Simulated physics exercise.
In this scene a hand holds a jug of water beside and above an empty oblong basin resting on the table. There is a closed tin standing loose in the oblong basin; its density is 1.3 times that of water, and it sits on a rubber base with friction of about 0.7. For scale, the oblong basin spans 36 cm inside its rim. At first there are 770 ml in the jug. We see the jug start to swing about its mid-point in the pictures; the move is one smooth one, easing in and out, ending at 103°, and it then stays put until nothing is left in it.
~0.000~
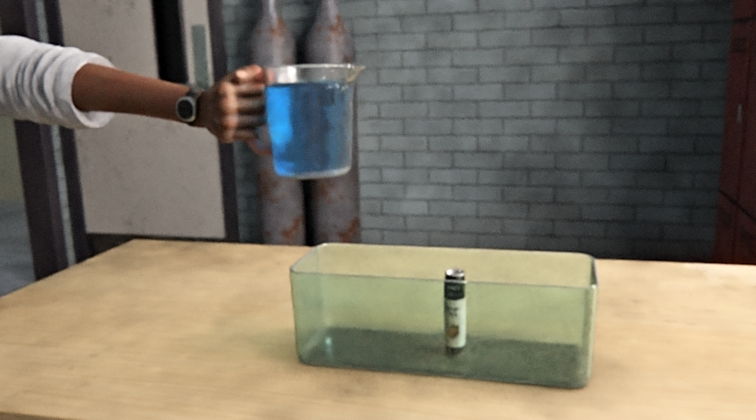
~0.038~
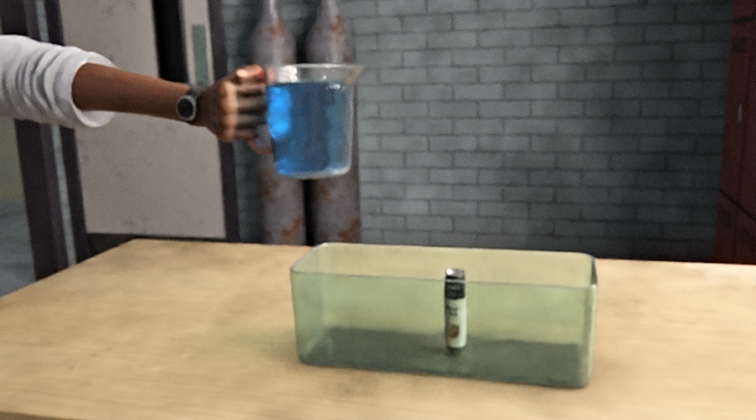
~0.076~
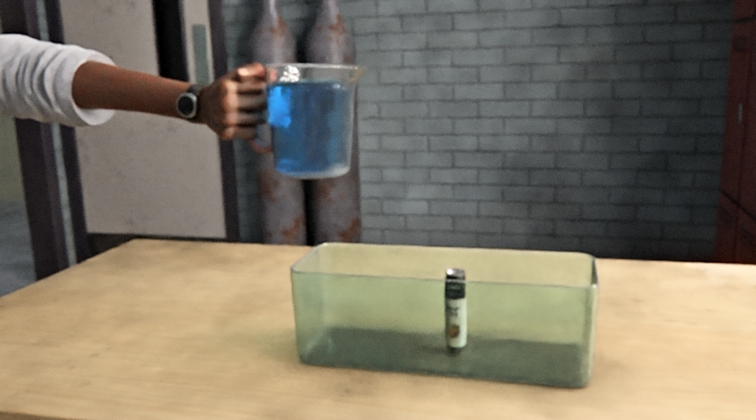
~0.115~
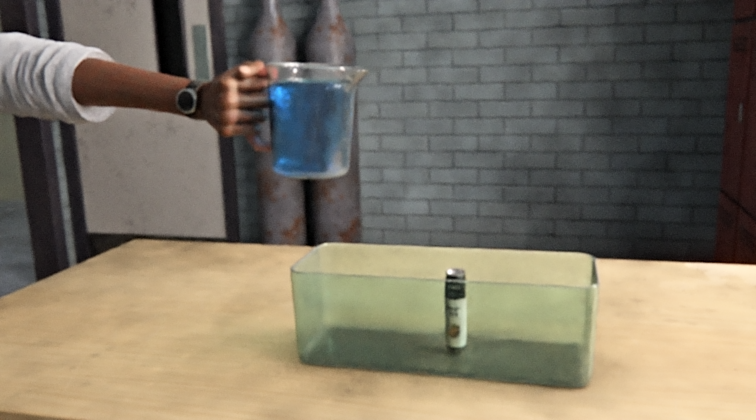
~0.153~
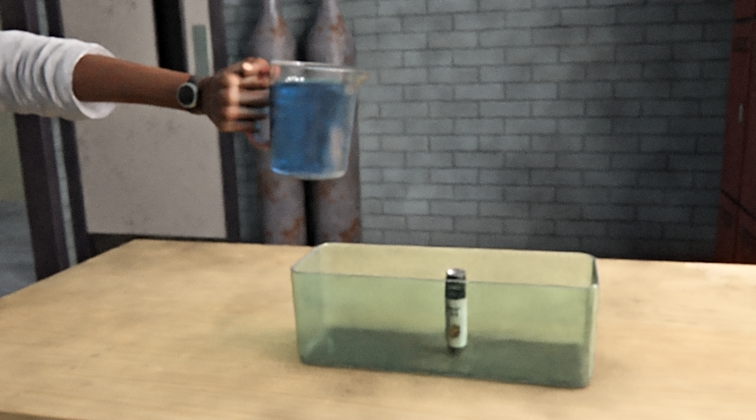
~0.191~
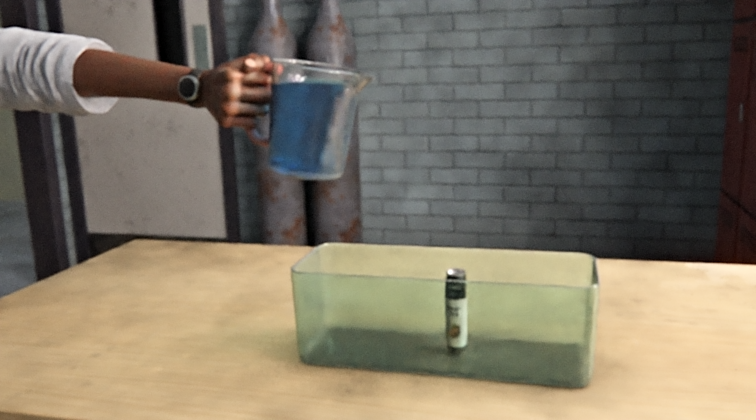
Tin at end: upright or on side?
I expect it will tip over.
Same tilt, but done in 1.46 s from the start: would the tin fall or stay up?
In that case the tin overturns.
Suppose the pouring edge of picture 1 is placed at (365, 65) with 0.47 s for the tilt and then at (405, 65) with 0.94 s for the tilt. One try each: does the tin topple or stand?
The tin overturns the first time and stays vertical the second time.
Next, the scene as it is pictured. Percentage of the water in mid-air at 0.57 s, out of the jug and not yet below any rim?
I'd put it at about 16 percent.
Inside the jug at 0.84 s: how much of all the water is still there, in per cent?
Roughly 32 per cent.
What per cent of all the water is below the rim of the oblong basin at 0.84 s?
Around 44 per cent of the whole.
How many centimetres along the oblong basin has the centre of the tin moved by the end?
Around 9.5 cm.
After 0.57 s the tilt is 68° and 82 per cent is still to pour; the tin stands where it began.
After 0.84 s the tilt is 100° and 31 per cent is still to pour; the tin leans 25°.
After 1.13 s the tilt is 103° and 4 per cent is still to pour; the tin lies on its side.
After 1.44 s the tilt is 103° and 0 per cent is still to pour; the tin lies on its side.
In the end the tin lies on its side.
